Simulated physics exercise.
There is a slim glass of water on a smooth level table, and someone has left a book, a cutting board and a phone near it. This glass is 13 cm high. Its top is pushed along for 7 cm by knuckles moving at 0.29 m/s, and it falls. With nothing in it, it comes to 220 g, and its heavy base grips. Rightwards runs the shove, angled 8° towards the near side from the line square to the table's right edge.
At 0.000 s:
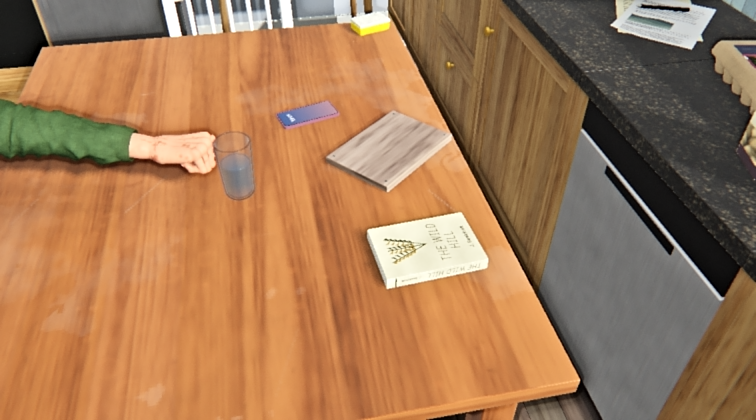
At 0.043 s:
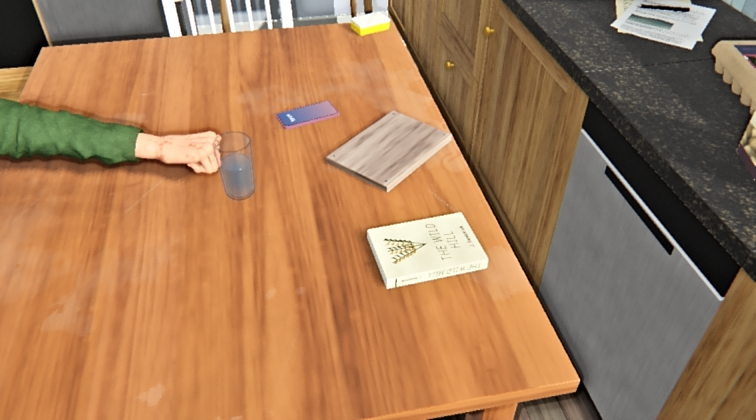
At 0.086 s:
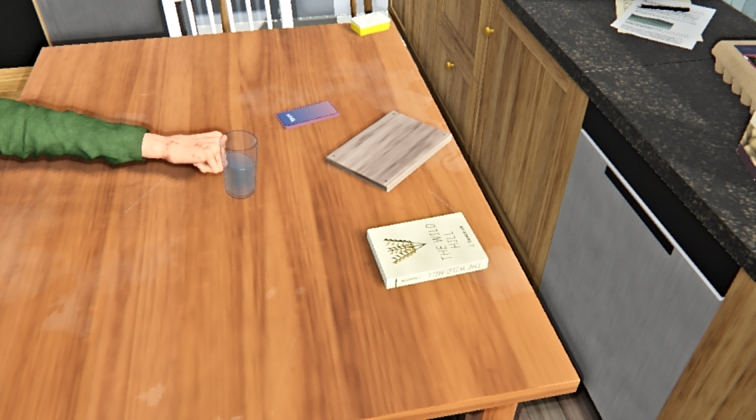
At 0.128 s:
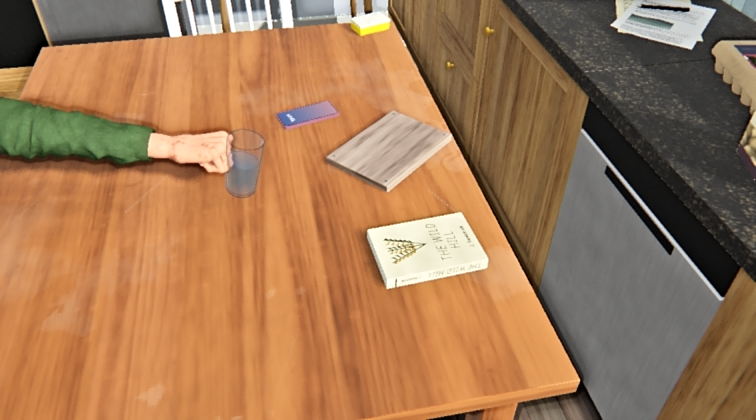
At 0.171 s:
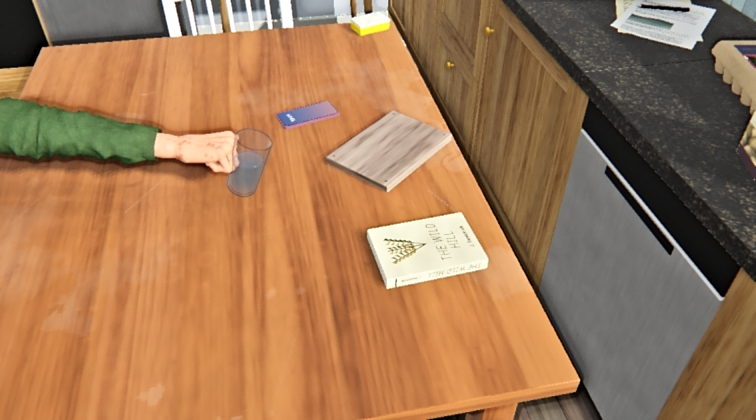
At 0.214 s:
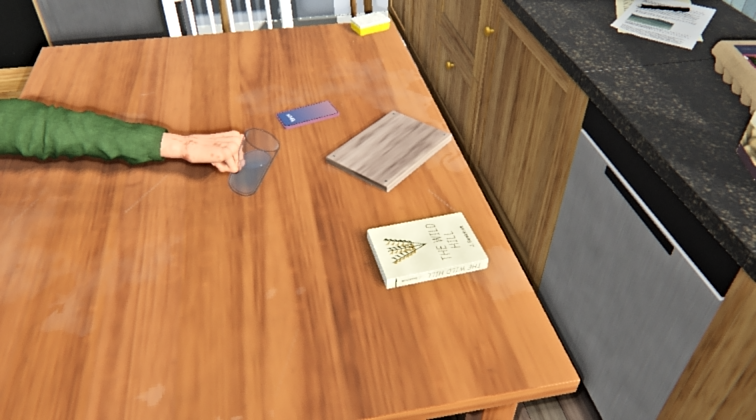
A fist in a green sleeve reaches in from the left across an orange-brown wooden table, seen from above at an angle in a kitchen with dark counters. A clear glass of water stands by the knuckles, with a blue-purple phone, greyish cutting board and cream book to its right. The knuckles push the glass's top rightward, and it leans steadily further over while the camera stays still.
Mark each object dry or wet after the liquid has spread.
Book: Wet; cutting board: Wet; phone: Dry.
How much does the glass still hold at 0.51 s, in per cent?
Around 82 %.
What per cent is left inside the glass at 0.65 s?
About 46 %.
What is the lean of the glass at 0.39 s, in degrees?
Angle: Around 64°.
After 0.39 s the tilt is 64° and 100 per cent is in the glass, 0 has run off the table; wet so far, nothing.
After 0.51 s the tilt is 87° and 82 per cent is in the glass, 0 has run off the table; wet so far, nothing.
After 0.65 s the tilt is 87° and 45 per cent is in the glass, 0 has run off the table; wet so far, cutting board.
After 0.89 s the tilt is 87° and 23 per cent is in the glass, 1 has run off the table; wet so far, book, cutting board.
In the end 7 per cent is in the glass, 20 has run off the table; wet so far, book, cutting board.
